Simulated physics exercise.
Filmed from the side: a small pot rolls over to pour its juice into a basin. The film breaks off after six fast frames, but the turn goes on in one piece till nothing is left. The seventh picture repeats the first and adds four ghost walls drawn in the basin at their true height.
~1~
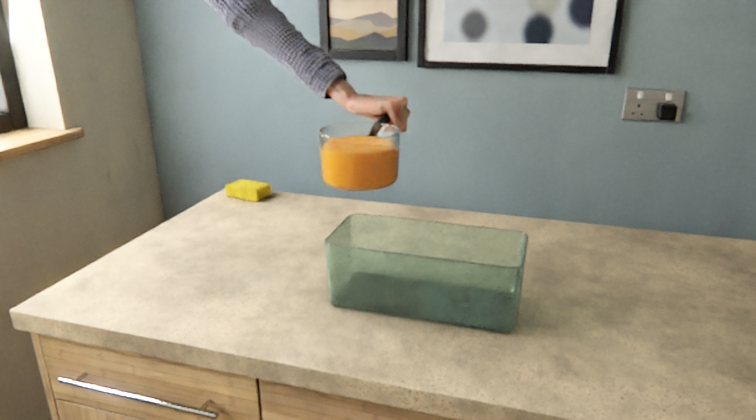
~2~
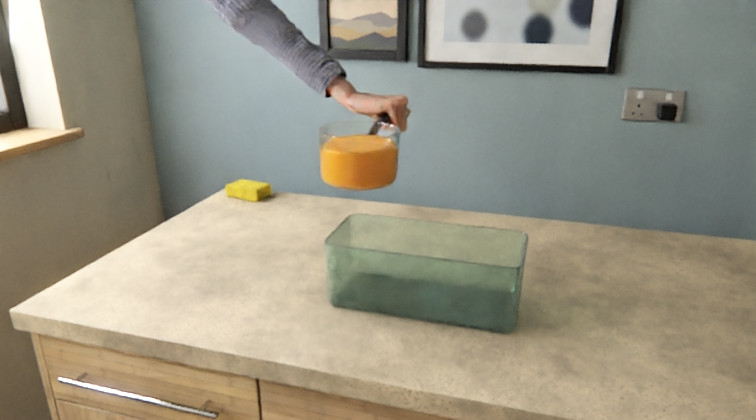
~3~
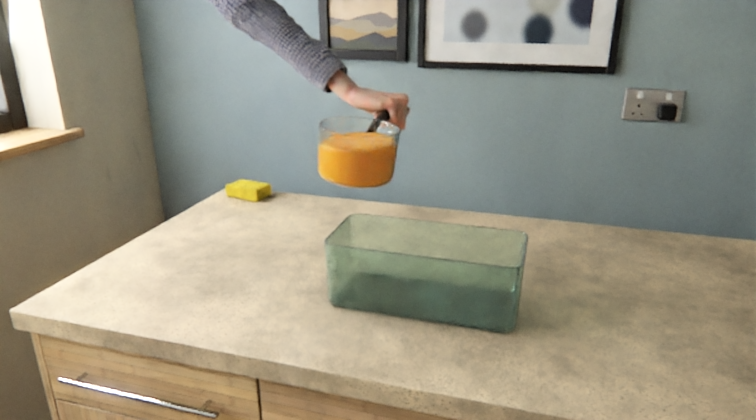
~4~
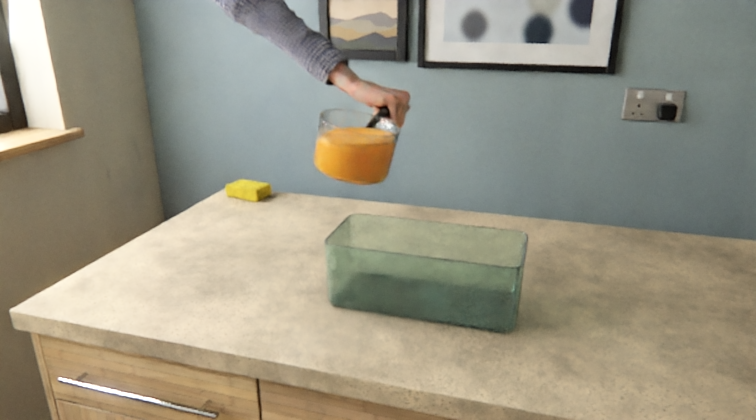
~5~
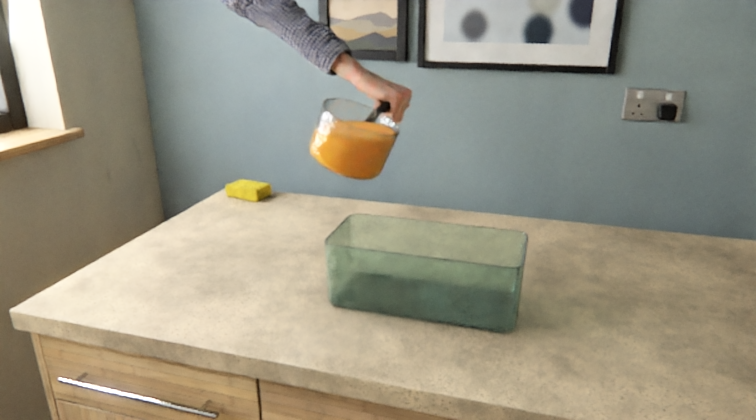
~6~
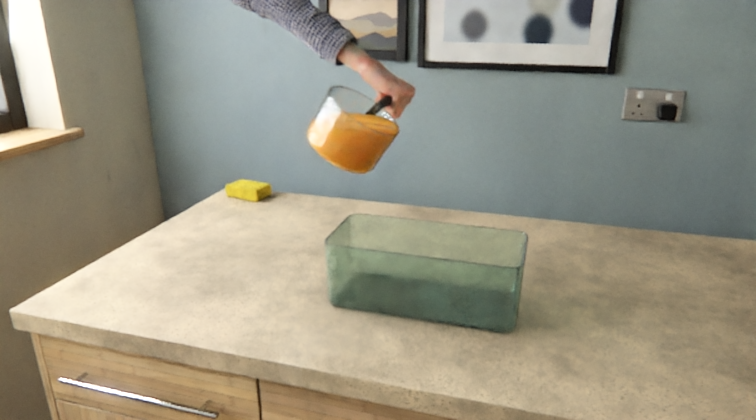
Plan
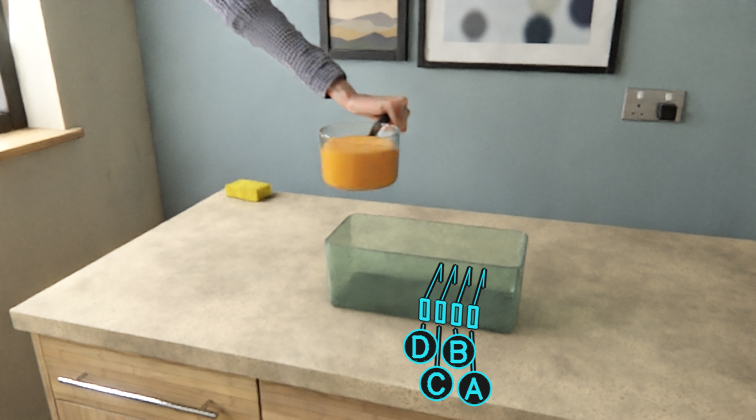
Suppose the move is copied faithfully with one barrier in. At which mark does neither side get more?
B.
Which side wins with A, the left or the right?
The left side.
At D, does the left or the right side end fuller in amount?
More ends on the right.
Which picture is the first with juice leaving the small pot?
Picture 6.
On the marked copy, A at (471, 332); B at (455, 329); C at (439, 327); D at (423, 324).
With A, about 79 % ends left of the wall and 17 % right of it; 3 % is lost outside.
With B, about 41 % ends left of the wall and 58 % right of it.
With C, about 19 % ends left of the wall and 80 % right of it.
With D, about 10 % ends left of the wall and 88 % right of it.
